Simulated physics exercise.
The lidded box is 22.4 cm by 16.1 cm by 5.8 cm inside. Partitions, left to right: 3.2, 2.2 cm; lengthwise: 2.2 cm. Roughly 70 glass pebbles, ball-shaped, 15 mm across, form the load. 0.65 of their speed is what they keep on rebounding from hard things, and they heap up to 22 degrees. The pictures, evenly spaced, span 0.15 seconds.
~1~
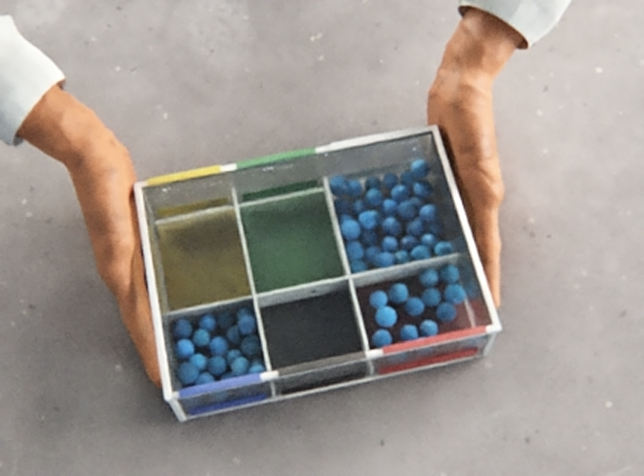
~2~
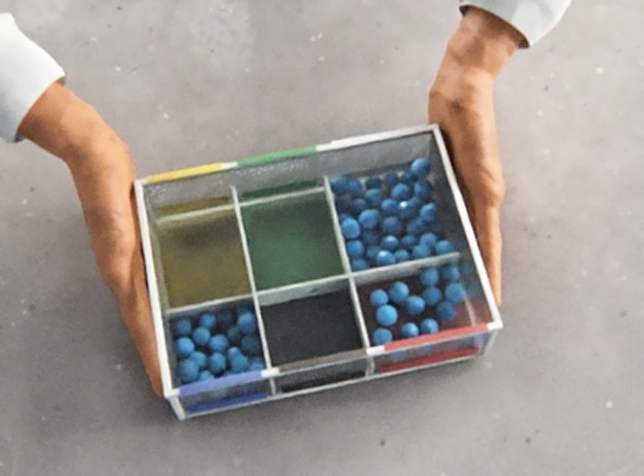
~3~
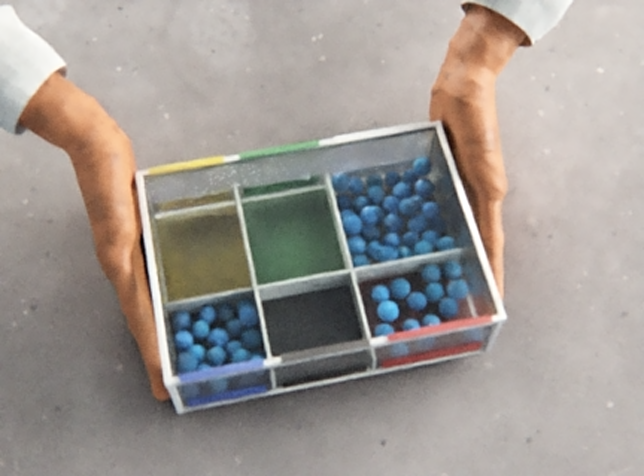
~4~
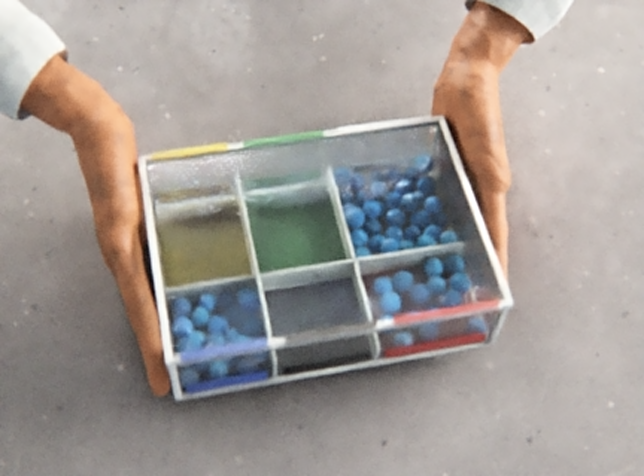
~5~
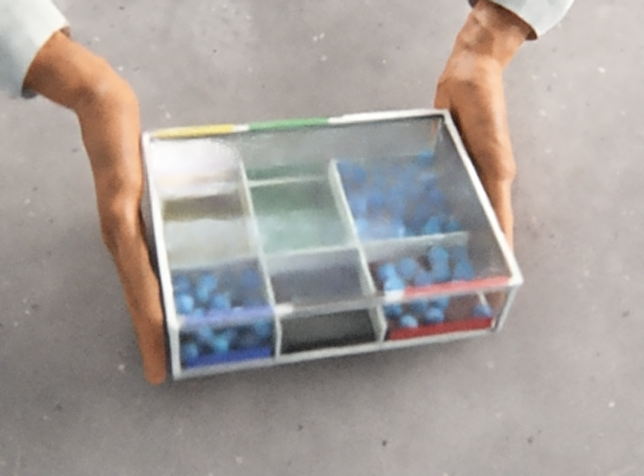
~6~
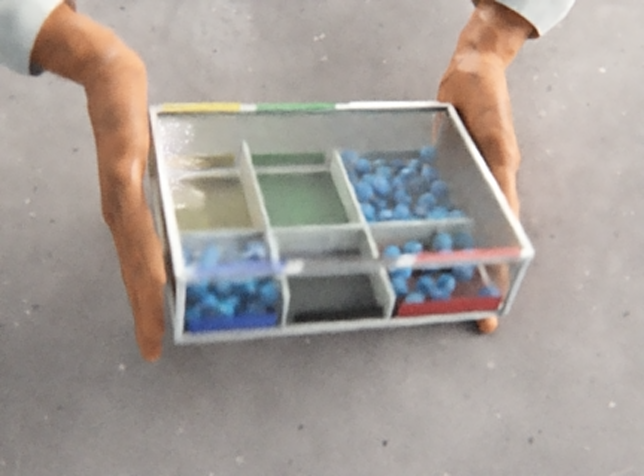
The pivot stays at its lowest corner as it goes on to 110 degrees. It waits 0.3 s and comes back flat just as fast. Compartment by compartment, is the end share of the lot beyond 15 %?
Red compartment: Not beyond; blue compartment: Not beyond; green compartment: Not beyond; yellow compartment: Not beyond; white compartment: Beyond; black compartment: Not beyond.
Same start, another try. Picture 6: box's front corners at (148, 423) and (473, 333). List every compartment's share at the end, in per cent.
In per cent, the final split is red 0, blue 60, green 0, yellow 10, white 0, black 30.
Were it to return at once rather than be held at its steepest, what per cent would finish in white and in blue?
White 80, blue 0.
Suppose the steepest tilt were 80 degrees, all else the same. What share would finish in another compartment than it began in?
Some 45 per cent.
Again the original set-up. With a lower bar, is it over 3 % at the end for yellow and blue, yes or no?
For yellow, it does; for blue, it does not.
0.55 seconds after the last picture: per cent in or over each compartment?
Red 5, blue 0, green 10, yellow 10, white 75, black 0.
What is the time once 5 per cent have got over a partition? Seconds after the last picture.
Around 0.35 seconds.
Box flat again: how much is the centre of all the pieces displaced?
I'd say close to 5.0 cm in total.
Then, 0.55 s after the last picture, tilt 110 degrees; red 5 %, green 10 %, yellow 10 %, white 75 %.
Then, 0.92 s after the last picture, tilt 64 degrees; red 5 %, green 5 %, yellow 10 %, white 85 %.
Then, 1.37 s after the last picture, tilt 0 degrees; red 5 %, green 10 %, yellow 10 %, white 80 %.
In the end, red 5 %, blue 0 %, green 10 %, yellow 10 %, white 80 %, black 0 %.
